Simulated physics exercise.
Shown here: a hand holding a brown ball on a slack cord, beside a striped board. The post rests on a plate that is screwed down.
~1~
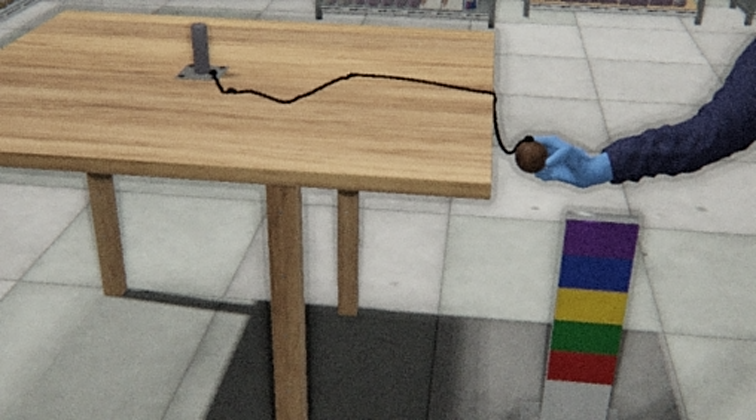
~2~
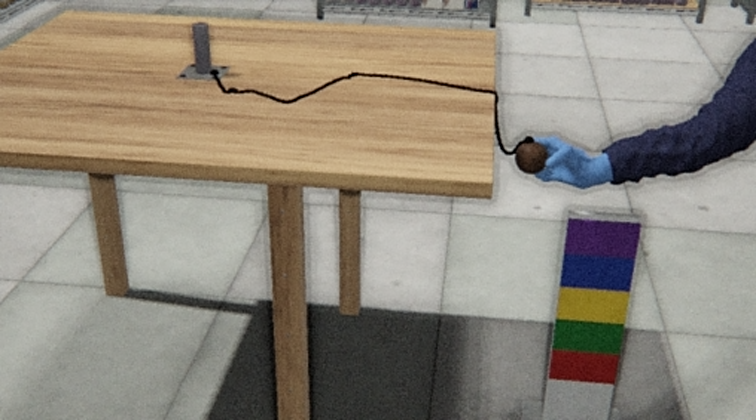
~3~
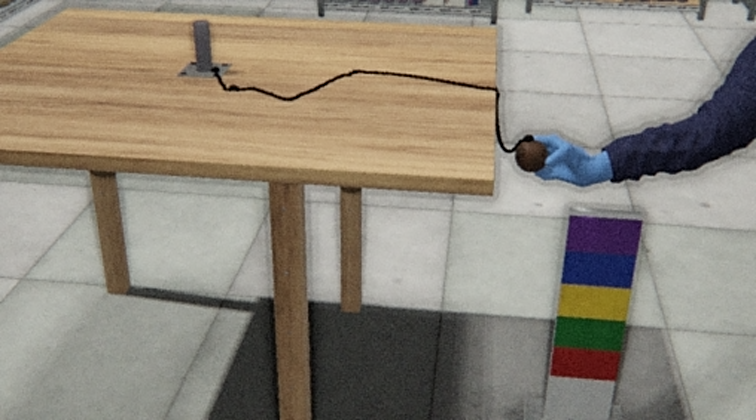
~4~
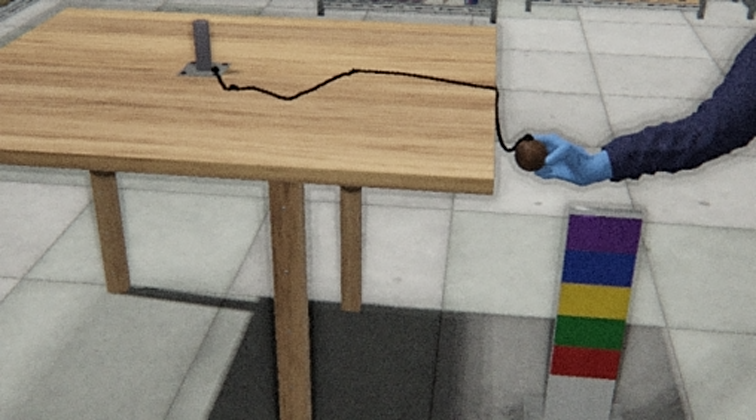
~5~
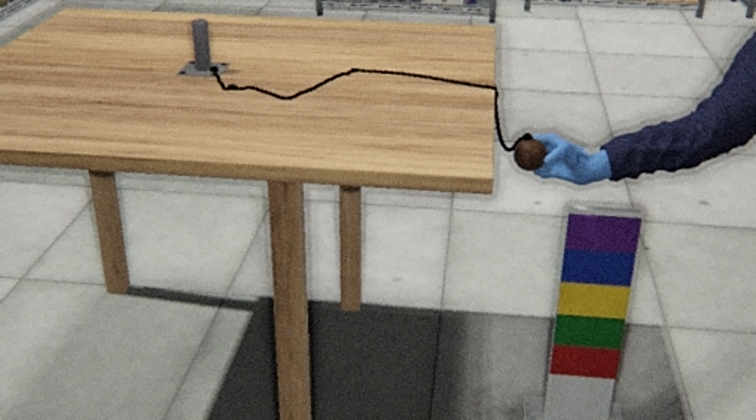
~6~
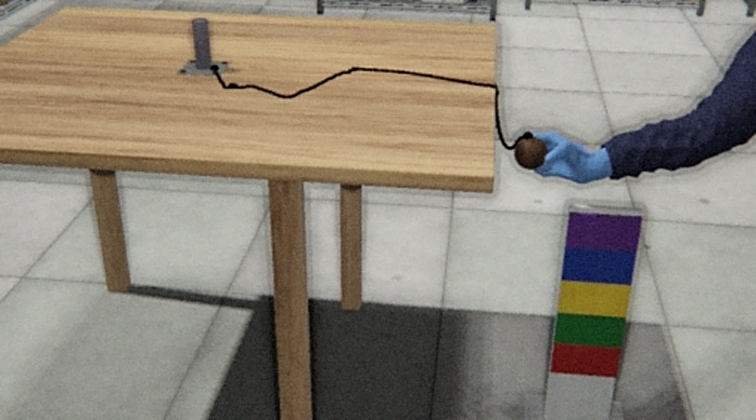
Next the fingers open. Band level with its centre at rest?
Green.
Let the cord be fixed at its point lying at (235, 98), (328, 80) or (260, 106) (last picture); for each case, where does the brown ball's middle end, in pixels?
Respectively (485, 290), (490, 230) and (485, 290).
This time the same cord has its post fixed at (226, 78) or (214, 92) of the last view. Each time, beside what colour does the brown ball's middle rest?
Try one - red; try two - red.
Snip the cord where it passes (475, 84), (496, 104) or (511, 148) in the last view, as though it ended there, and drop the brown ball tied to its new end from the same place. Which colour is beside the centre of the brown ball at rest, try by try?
Lab note - try 1: Purple; try 2: Blue; try 3: Yellow.
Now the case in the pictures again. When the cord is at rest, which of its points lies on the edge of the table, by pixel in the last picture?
Look around (371, 70).
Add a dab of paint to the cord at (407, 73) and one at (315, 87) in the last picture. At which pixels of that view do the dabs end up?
One finishes at (492, 140) and the other at (401, 86).
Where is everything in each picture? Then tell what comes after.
The first frame shows brown ball (532, 157); purple (601, 241); blue (596, 275); yellow (591, 307); green (586, 339); red (582, 369).
The second frame shows brown ball (532, 158); cord through (223, 88) (273, 98) (335, 81) (401, 78) (490, 94).
The third frame shows brown ball (531, 156).
The fourth frame shows brown ball (531, 156); cord through (224, 85) (274, 95) (336, 78) (402, 74) (491, 90).
The fifth frame shows brown ball (530, 155).
The sixth frame shows brown ball (531, 153); cord through (223, 84) (273, 93) (335, 76) (401, 72) (491, 87).
Soon after, ball near (463, 313); level with green.
Then, ball near (489, 316); level with green.
At rest, ball near (478, 317); level with green. Its middle rests at the green band.
